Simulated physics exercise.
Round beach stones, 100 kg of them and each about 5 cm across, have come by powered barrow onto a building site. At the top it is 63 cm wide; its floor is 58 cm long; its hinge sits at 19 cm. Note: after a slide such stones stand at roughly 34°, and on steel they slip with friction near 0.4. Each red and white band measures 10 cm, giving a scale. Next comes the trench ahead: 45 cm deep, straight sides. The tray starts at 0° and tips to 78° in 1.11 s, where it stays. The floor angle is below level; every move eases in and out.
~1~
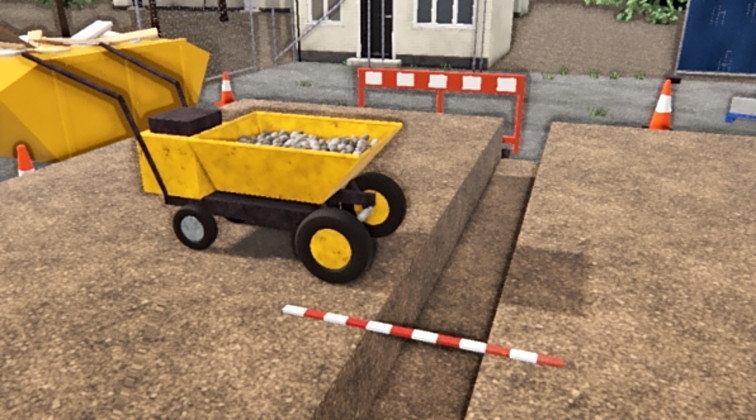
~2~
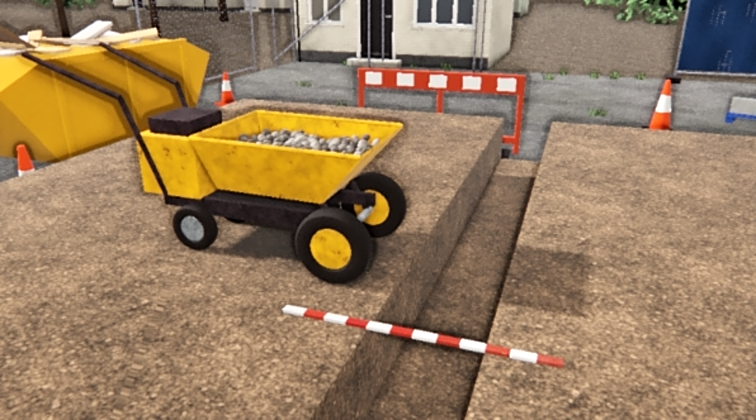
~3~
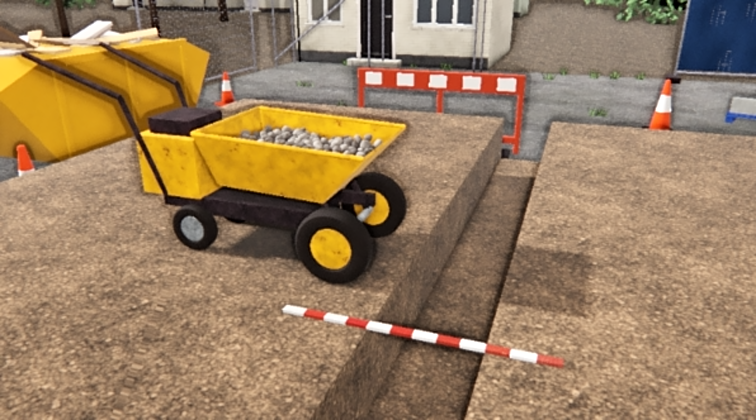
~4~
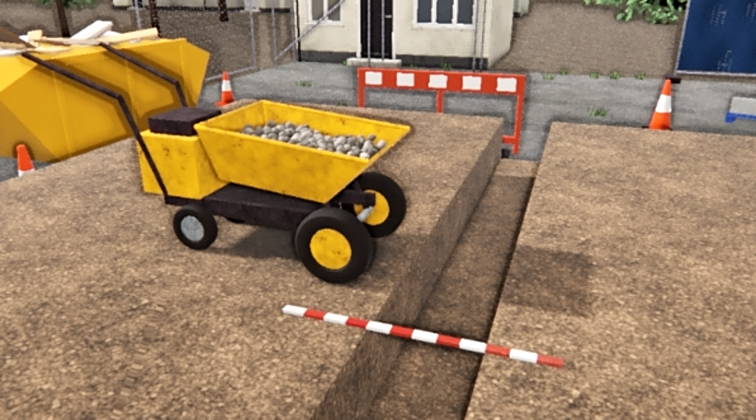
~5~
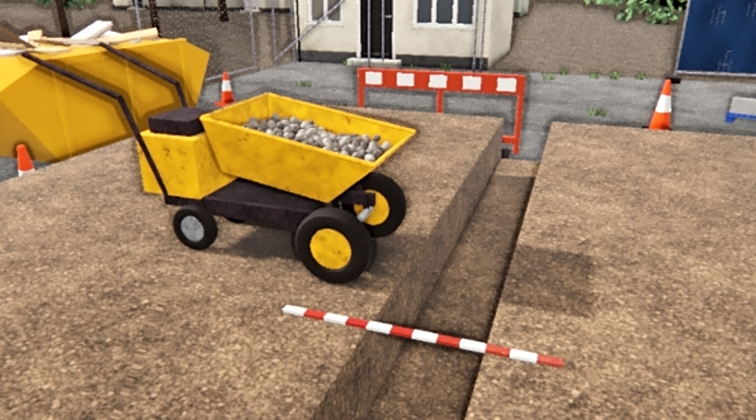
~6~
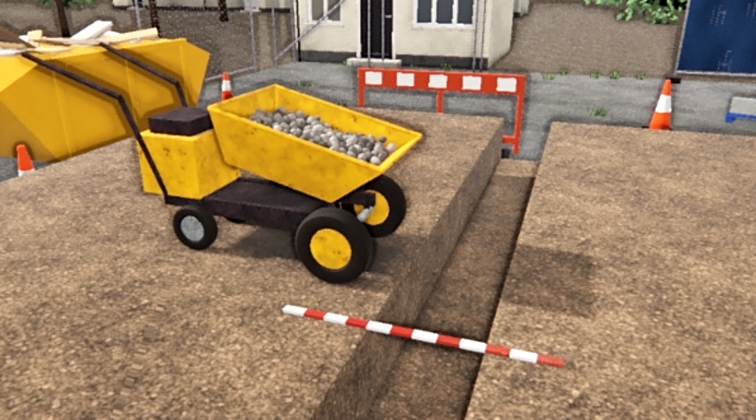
The yellow tray of a powered barrow, loaded with round grey stones, tilts gradually, its rear end rising and its front lip angling down toward the right, while the wheels stay still beside a trench crossed by a red-and-white pole.
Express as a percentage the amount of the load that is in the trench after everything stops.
The amount is close to 85 per cent of the load.
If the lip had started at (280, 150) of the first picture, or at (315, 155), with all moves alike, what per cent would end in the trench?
Some 85 and some 100 per cent, in that order.
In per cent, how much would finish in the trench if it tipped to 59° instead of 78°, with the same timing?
In that case some 85 per cent.
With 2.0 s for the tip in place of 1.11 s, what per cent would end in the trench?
About 90%.
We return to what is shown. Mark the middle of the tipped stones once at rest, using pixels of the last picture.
At about pixel (474, 342) in the last view.
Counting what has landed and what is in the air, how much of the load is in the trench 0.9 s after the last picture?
Approx. 60 % of the load.
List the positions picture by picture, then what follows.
The first picture shows lip at (359, 158), floor tilted 0°, highest stones at (333, 144).
In the second picture, the tray is at 1°, its lip at (360, 158); the top of the load is at (305, 140).
In the third picture, the tray is at 3°, its lip at (364, 160); the top of the load is at (276, 135).
The fourth picture shows lip at (369, 162), floor tilted 5°, highest stones at (273, 130).
In the fifth picture, the tray is at 9°, its lip at (375, 166); the top of the load is at (270, 123).
The sixth picture shows lip at (383, 171), floor tilted 14°, highest stones at (273, 116).
Then, 0.5 s after the last picture the floor is at 66°, 100 % in the tray; the foremost stones are at (448, 228).
Then, 0.9 s after the last picture the floor is at 78°, 28 % in the tray, 61 % in the trench, 11 % past the trench; the foremost stones are at (555, 284).
Then, 1.3 s after the last picture the floor is at 78°, 1 % in the tray, 84 % in the trench, 15 % past the trench; the foremost stones are at (659, 296).
Then, 3.2 s after the last picture the floor is at 78°, 0 % in the tray, 85 % in the trench, 15 % past the trench; the foremost stones are at (753, 318).
